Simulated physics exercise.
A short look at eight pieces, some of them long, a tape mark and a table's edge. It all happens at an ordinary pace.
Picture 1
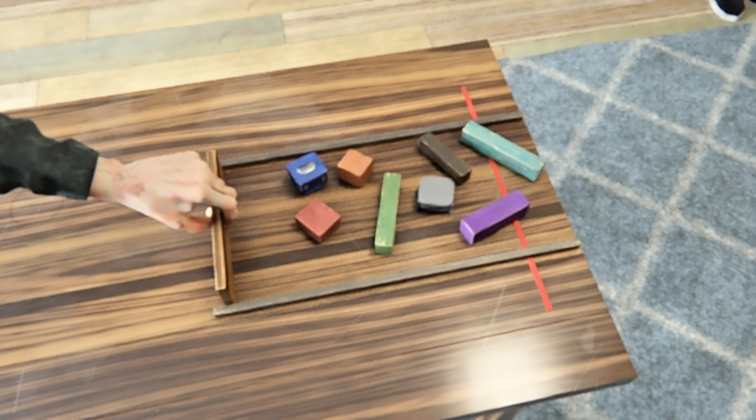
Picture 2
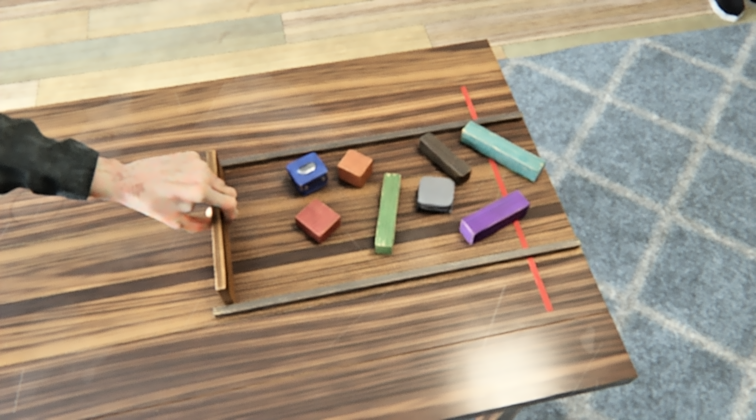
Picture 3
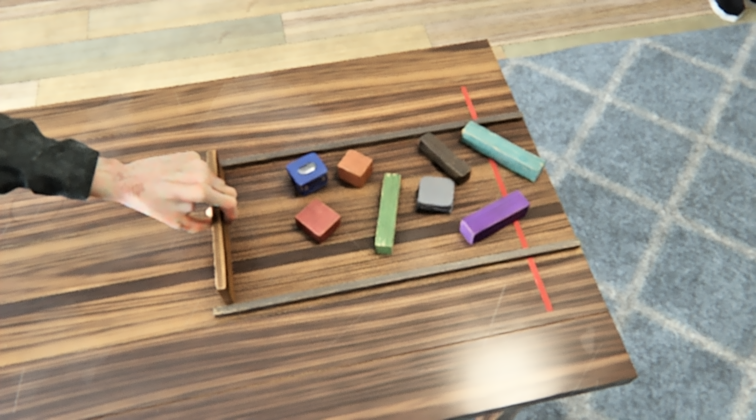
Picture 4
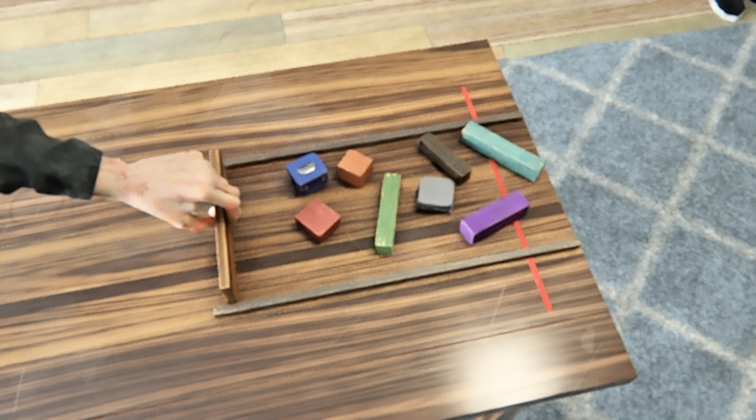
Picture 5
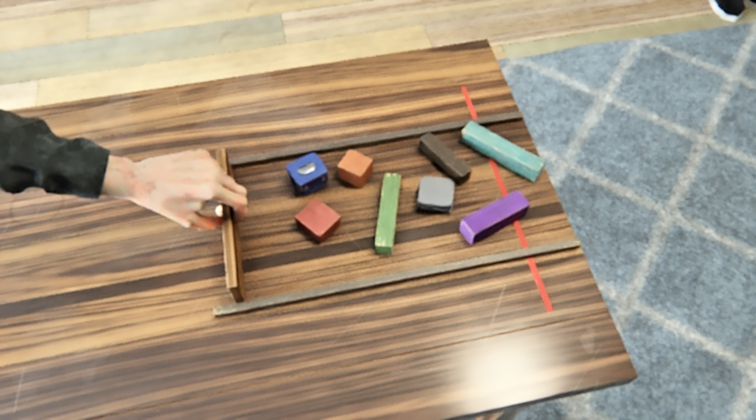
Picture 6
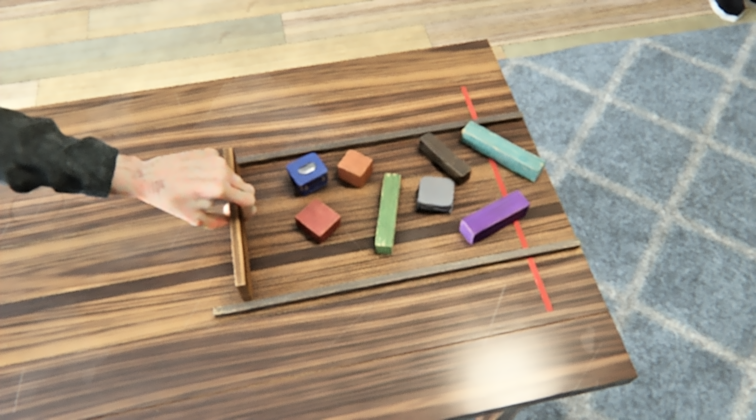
In the video, eight coloured blocks lie between two strips on a wooden table, some near a red tape line, while a hand at the left slides an upright board slightly rightward and the blocks stay still.
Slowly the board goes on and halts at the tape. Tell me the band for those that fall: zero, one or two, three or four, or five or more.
Here the number that fall off is three or four.
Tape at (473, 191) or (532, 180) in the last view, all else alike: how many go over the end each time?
Try by try, 1 and 6.
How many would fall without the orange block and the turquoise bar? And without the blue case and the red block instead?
2 in the first case, 1 in the second.
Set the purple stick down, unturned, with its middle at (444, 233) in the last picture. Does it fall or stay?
From there it drops off.
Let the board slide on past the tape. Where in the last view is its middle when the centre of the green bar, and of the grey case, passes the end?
Its middle is around (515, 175) and around (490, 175).
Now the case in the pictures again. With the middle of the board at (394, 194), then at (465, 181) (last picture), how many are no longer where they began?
First 6, then 8.
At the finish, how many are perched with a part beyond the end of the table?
The number is 1.
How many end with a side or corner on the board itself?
That makes 2.
Soon after, none off yet; turquoise bar at rest near (502, 151); purple stick at rest near (495, 217); black bar at rest near (445, 158).
At rest, the number that fall off is three or four; fallen, grey case, black bar, purple stick and turquoise bar.
